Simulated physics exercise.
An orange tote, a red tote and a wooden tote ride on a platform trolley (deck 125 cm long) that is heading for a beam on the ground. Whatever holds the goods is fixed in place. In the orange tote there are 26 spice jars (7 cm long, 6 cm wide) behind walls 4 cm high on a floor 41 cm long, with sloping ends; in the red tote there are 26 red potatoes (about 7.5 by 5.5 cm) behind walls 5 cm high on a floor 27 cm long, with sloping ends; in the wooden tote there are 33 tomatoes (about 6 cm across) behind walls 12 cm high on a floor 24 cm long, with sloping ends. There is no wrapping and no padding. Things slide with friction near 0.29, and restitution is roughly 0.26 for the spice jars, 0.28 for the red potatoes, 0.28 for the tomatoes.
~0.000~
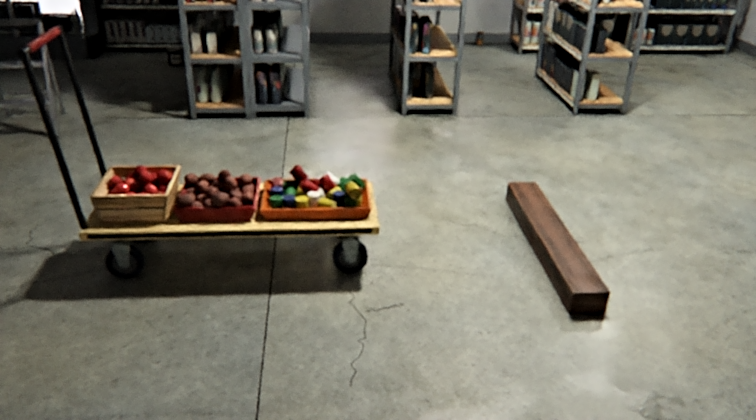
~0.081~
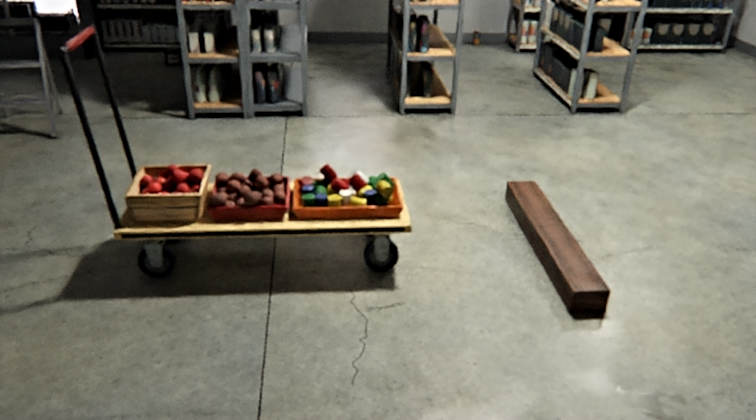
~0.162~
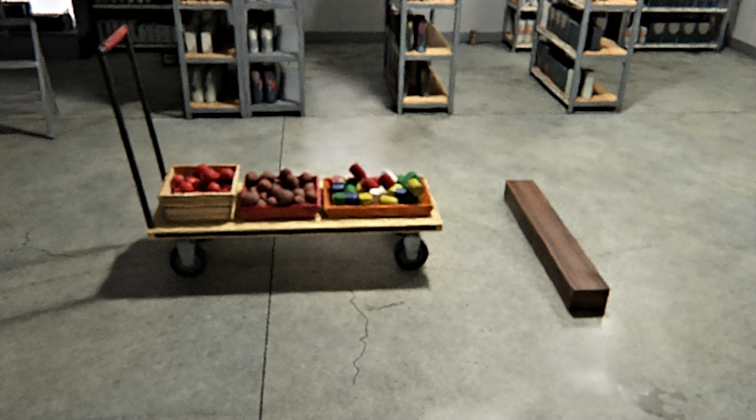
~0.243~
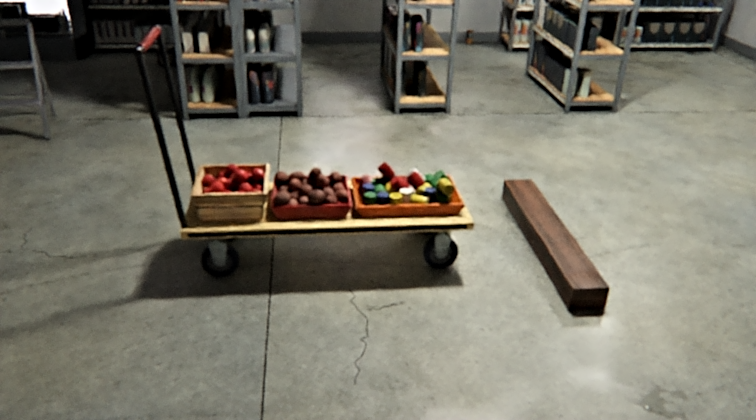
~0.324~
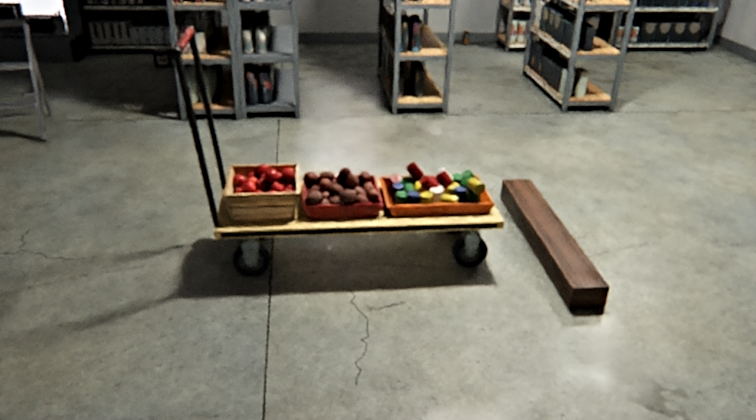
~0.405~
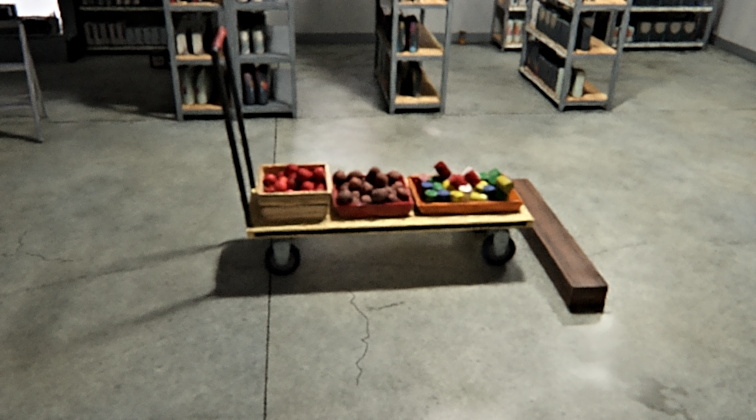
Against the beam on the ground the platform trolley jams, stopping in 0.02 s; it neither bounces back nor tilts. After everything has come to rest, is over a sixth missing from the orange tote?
Yes: The loss exceeds a sixth.
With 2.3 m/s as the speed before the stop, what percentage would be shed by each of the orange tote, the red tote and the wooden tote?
Orange tote 50 %, red tote 40 %, wooden tote 20 %.
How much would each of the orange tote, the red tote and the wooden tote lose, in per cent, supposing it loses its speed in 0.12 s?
Orange tote 20 %, red tote 20 %, wooden tote 0 %.
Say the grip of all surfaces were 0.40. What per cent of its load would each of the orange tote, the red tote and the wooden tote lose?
In that setup orange tote sheds 30 percent, red tote sheds 30 percent, and wooden tote sheds 0 percent.
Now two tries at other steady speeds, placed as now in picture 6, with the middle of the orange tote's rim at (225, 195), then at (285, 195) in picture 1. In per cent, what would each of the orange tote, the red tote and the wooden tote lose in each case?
For the orange tote it's 60 % and then 50 %, for the red tote 50 % and then 40 %, and for the wooden tote 20 % and then 10 %.
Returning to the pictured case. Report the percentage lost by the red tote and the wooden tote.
Red tote 25 %, wooden tote 5 %.
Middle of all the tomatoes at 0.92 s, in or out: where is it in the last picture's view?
Roughly at (329, 190).
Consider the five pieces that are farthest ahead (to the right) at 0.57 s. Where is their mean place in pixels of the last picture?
Pixel (544, 178), give or take.
After 0.47 s, impact.
After 0.57 s, the orange tote is down by 2 of 26, the red tote is down by 2 of 26 and the wooden tote has all 33.
After 0.69 s, the orange tote is down by 5 of 26, the red tote is down by 5 of 26 and the wooden tote is down by 1 of 33.
After 0.92 s, the orange tote is down by 9 of 26, the red tote is down by 6 of 26 and the wooden tote is down by 1 of 33.
Outcome (at 1.42 s), the orange tote is down by 9 of 26, the red tote is down by 6 of 26 and the wooden tote is down by 1 of 33. Asked share, 9 of 26, 35 per cent.
